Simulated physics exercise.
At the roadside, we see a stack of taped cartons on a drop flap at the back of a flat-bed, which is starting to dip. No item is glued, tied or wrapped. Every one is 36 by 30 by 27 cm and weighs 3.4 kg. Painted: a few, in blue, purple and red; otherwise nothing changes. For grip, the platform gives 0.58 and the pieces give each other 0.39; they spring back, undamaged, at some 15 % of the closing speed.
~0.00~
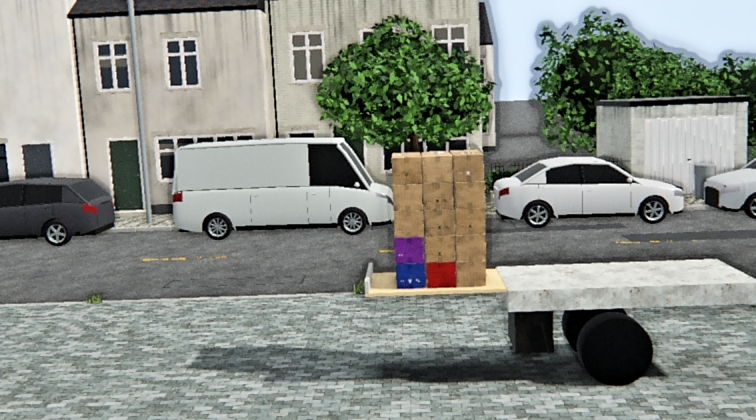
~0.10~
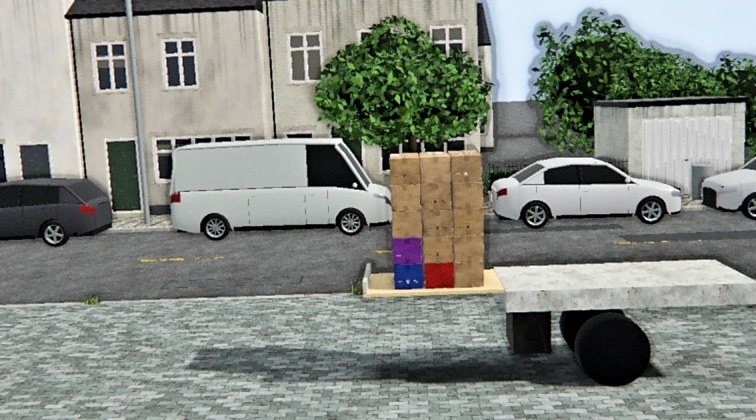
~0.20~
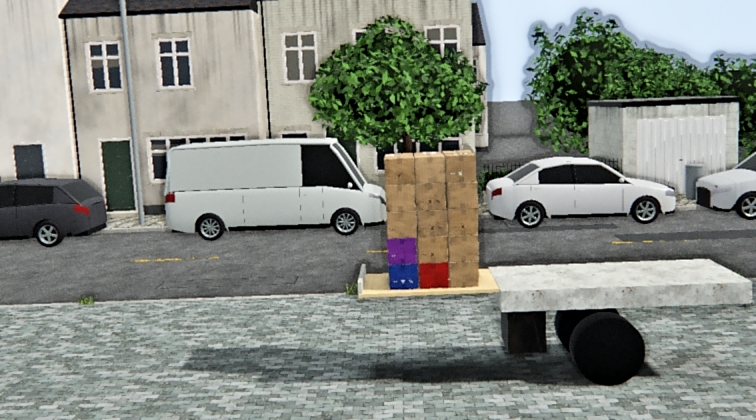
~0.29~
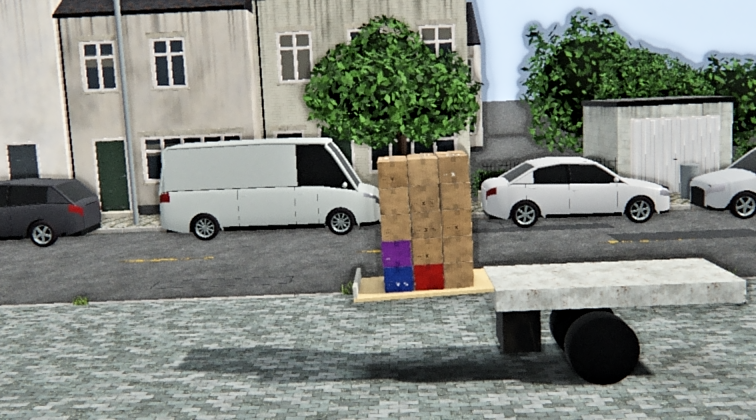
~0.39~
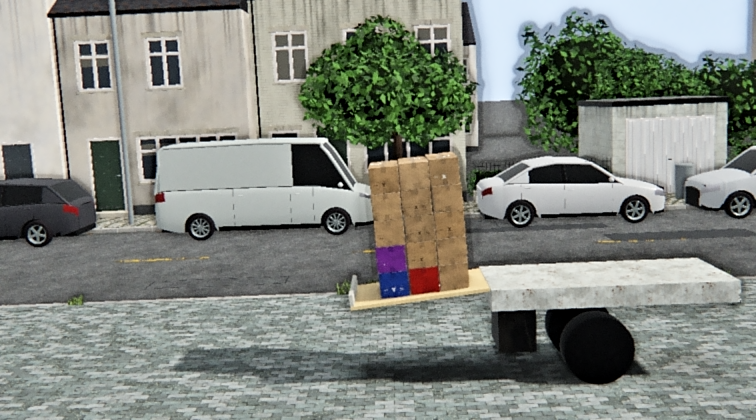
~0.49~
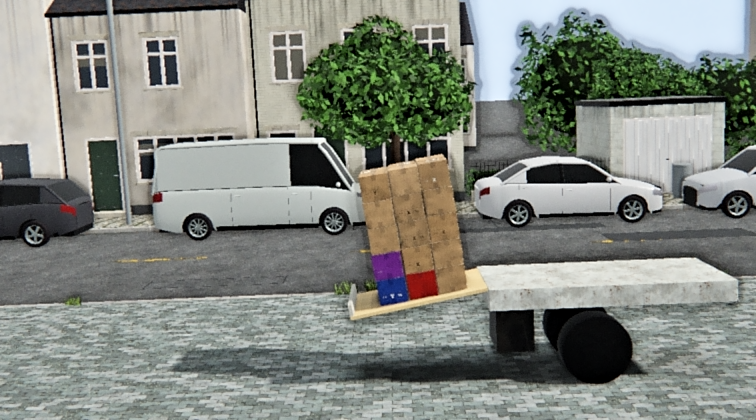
A stack of cartons with purple, blue and red ones at its base leaning left as the flat-bed's drop flap dips.
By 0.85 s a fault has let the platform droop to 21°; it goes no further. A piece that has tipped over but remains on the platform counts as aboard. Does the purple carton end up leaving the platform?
Yes.
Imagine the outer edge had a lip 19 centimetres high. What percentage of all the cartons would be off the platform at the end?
I'd say 70 % in that case.
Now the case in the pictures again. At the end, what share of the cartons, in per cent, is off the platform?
Near enough 60 per cent of them, I reckon.
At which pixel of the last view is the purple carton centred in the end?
Near (332, 371).
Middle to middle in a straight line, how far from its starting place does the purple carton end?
About 150 cm.
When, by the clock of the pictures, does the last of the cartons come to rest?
Around 3.0 s.
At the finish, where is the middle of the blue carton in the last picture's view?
Look near (371, 309) in the final frame.
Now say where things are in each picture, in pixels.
In the first picture (we follow the side turned to the camera; the camera pans a little; leans and shifts are taken against what carries them), platform's outer corner (367, 295) slope 0°; purple carton (409, 251); red carton (441, 275); blue carton (411, 276); no piece has moved.
In the second picture, platform's outer corner (365, 296) slope 0°; purple carton (407, 251).
In the third picture, platform's outer corner (360, 296) slope 0°; purple carton (402, 251).
In the fourth picture, platform's outer corner (356, 301) slope 2°; purple carton (397, 254); 7 stirred so far.
In the fifth picture, platform's outer corner (353, 309) slope 6°; purple carton (391, 259); 18 stirred so far.
In the sixth picture, platform's outer corner (352, 318) slope 10°; purple carton (388, 266); red carton (422, 285); blue carton (393, 292); steepest lean 3°, the carton at (374, 170); 19 stirred so far.
Around 0.62 s, slope 16°; none of the 30 cartons off the platform; purple carton unmoved.
Around 0.88 s, slope 21°; none of the 30 cartons off the platform, 30 disturbed; purple carton tipped 19°; blue carton tipped 18°.
Around 1.24 s, slope 21°; 14 of the 30 cartons off the platform; purple carton on its side; blue carton on its side.
Around 1.82 s, slope 21°; 18 of the 30 cartons off the platform; purple carton on its side; red carton on its side.
Finally (3.3 s), slope 21°; 18 of the 30 cartons off the platform; purple carton on its side; red carton on its side; blue carton on its side. Seen by the last camera, middles, purple carton near (332, 371), red carton near (398, 300).
